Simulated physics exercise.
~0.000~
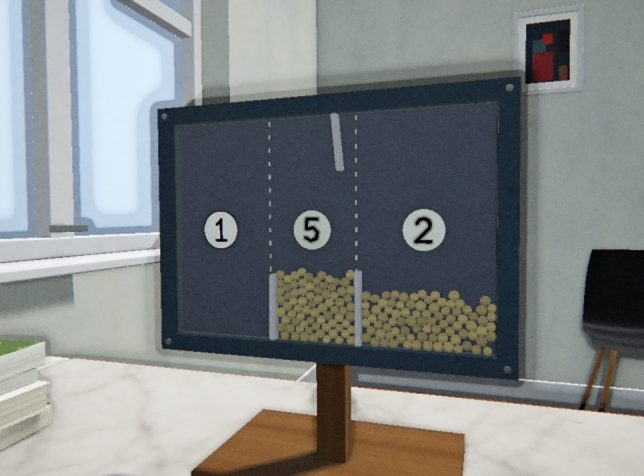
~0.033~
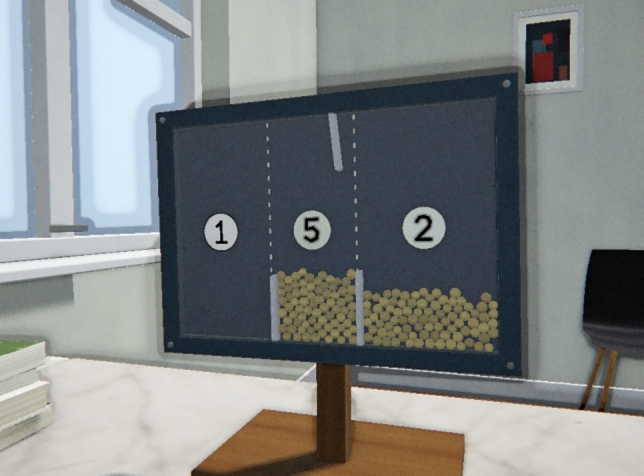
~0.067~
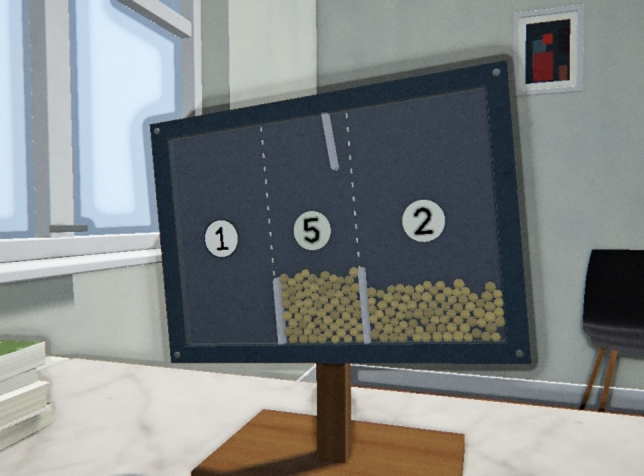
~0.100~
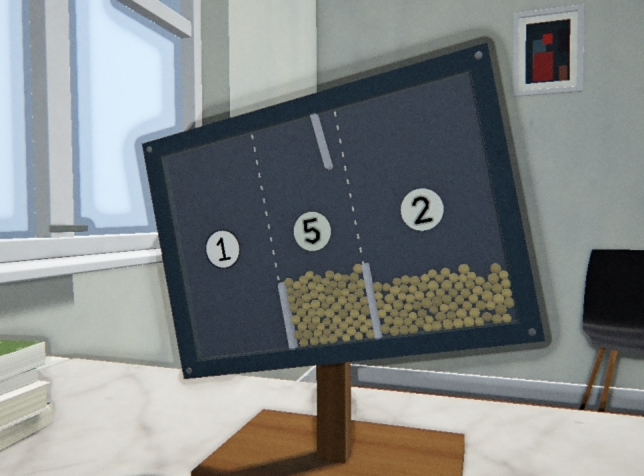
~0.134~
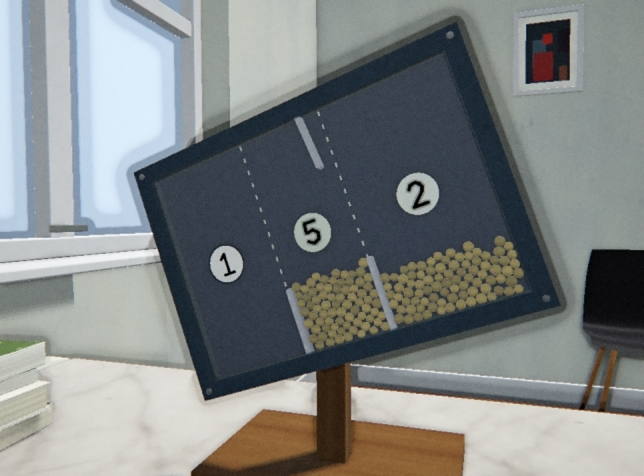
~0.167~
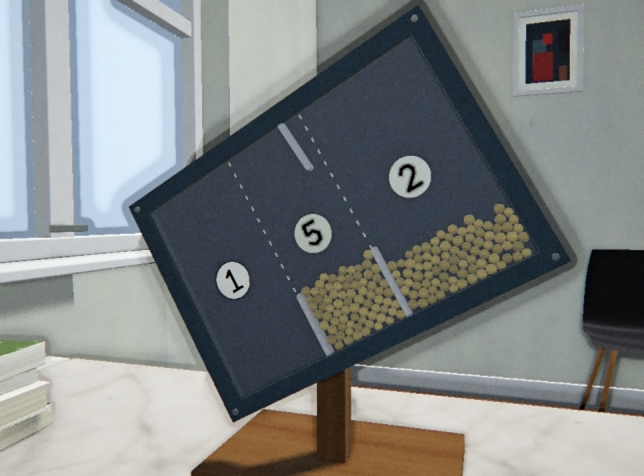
Dark-framed display case of pale beads tilting anticlockwise on a wooden stand, its left side dipping and the beads' surface slanting.
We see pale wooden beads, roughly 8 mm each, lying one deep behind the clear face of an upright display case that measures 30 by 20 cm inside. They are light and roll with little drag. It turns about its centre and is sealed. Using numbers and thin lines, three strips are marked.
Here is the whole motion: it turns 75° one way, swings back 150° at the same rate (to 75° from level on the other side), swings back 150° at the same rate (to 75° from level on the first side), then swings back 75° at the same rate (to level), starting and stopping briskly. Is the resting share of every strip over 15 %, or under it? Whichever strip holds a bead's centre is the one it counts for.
At rest - strip 1: Over; strip 2: Over; strip 5: Over.
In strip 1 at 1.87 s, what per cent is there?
Close to 30 % of the load.
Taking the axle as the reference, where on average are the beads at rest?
About 2 cm left and 8 cm below.
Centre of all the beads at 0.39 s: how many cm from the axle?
Roughly 8 centimetres to the right and 2 centimetres above.
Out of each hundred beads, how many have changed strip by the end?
40 %.
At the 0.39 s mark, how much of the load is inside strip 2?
Roughly 55 per cent.
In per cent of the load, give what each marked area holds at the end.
Strip 1: 30; strip 2: 30; strip 5: 40.
After 0.39 s, it stands 75° anticlockwise; the beads' middle is 8 cm right of and 2 cm above the centre; no. 2, 55 %, no. 5, 45 %.
After 1.87 s, it stands 38° anticlockwise; the beads' middle is 3 cm right of and 7 cm below the centre; no. 1, 30 %, no. 2, 30 %, no. 5, 40 %.
After 2.07 s, it stands level; the beads' middle is 2 cm left of and 8 cm below the centre; no. 1, 30 %, no. 2, 30 %, no. 5, 40 %.
Settled by 3.3 s, it stands level; no. 1, 30 %, no. 2, 30 %, no. 5, 40 %.
